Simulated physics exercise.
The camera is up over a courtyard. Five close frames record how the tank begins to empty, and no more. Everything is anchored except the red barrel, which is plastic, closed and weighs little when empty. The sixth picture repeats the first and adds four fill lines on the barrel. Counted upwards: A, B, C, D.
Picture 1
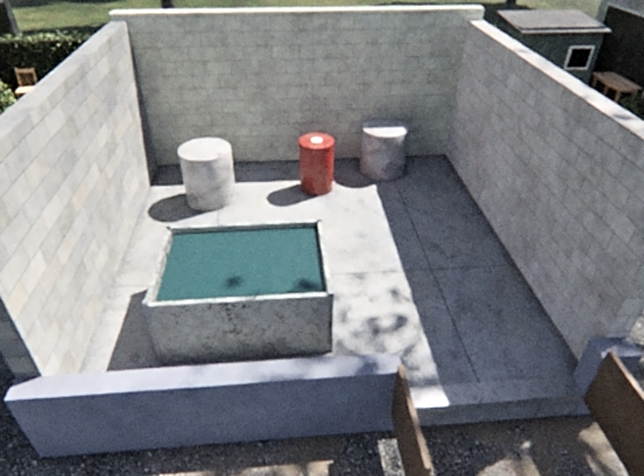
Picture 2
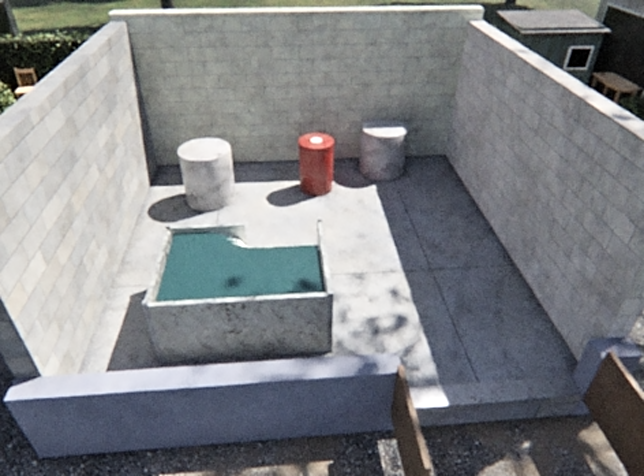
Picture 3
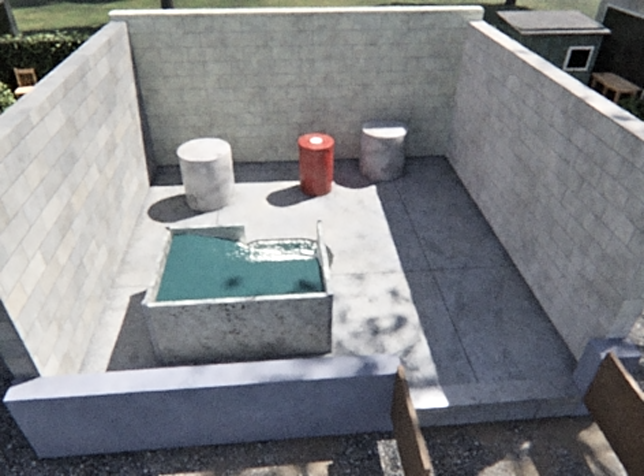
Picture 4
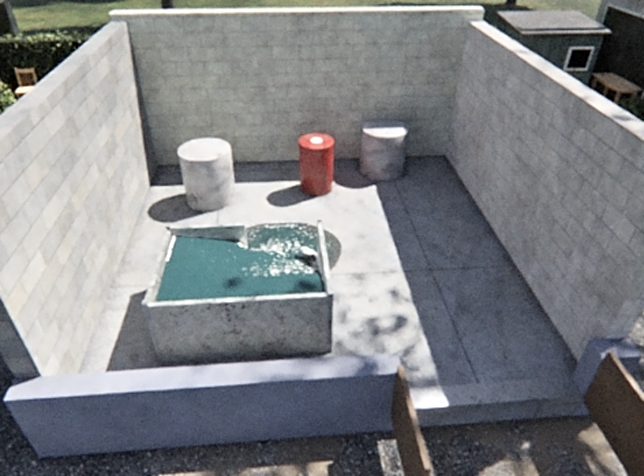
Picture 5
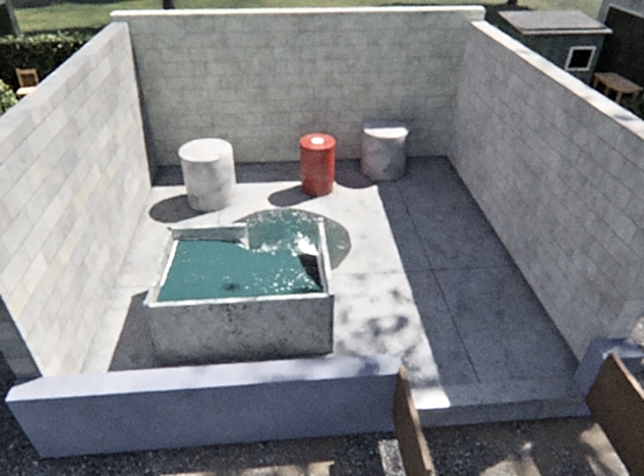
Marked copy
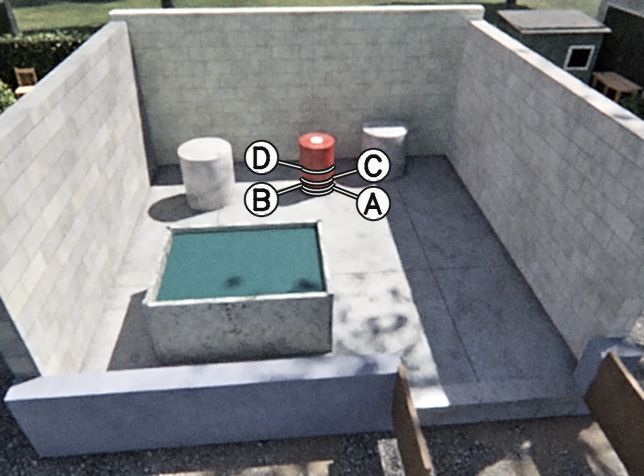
We see a walled courtyard with a red barrel, two pale cylinders and a rectangular tank of green water; a gap opens in the tank's back wall, and water pours through, spreading a rounded wet patch behind it.
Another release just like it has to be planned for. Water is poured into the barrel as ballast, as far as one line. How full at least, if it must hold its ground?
I would pick level D.
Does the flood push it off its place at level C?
Yes, it does.
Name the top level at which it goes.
That is level C.
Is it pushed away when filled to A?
Yes, it does.
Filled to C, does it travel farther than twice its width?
No, less.
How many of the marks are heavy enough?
One of the four.
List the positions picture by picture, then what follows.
In the first picture, lid of the red barrel at (316, 140); tank full, its middle at (243, 263); open gate at (494, 349).
In the second picture, water covers 2 % of the ground, mostly out of sight from here.
In the third picture, water covers 4 % of the ground, mostly out of sight from here.
In the fourth picture, 6 % of the ground wet, in view closest to the barrel at (328, 241).
In the fifth picture, lid of the red barrel at (317, 141); 9 % of the ground wet, in view closest to the barrel at (326, 223).
On the marked copy, A at (318, 194); B at (318, 190); C at (318, 183); D at (318, 172); from the bottom up A, B, C, D.
Choosing A, it is pushed about 7 times its own width away.
Choosing B, it is pushed about its own width away.
Choosing C, it is pushed about its own width away.
Choosing D, it does not move.
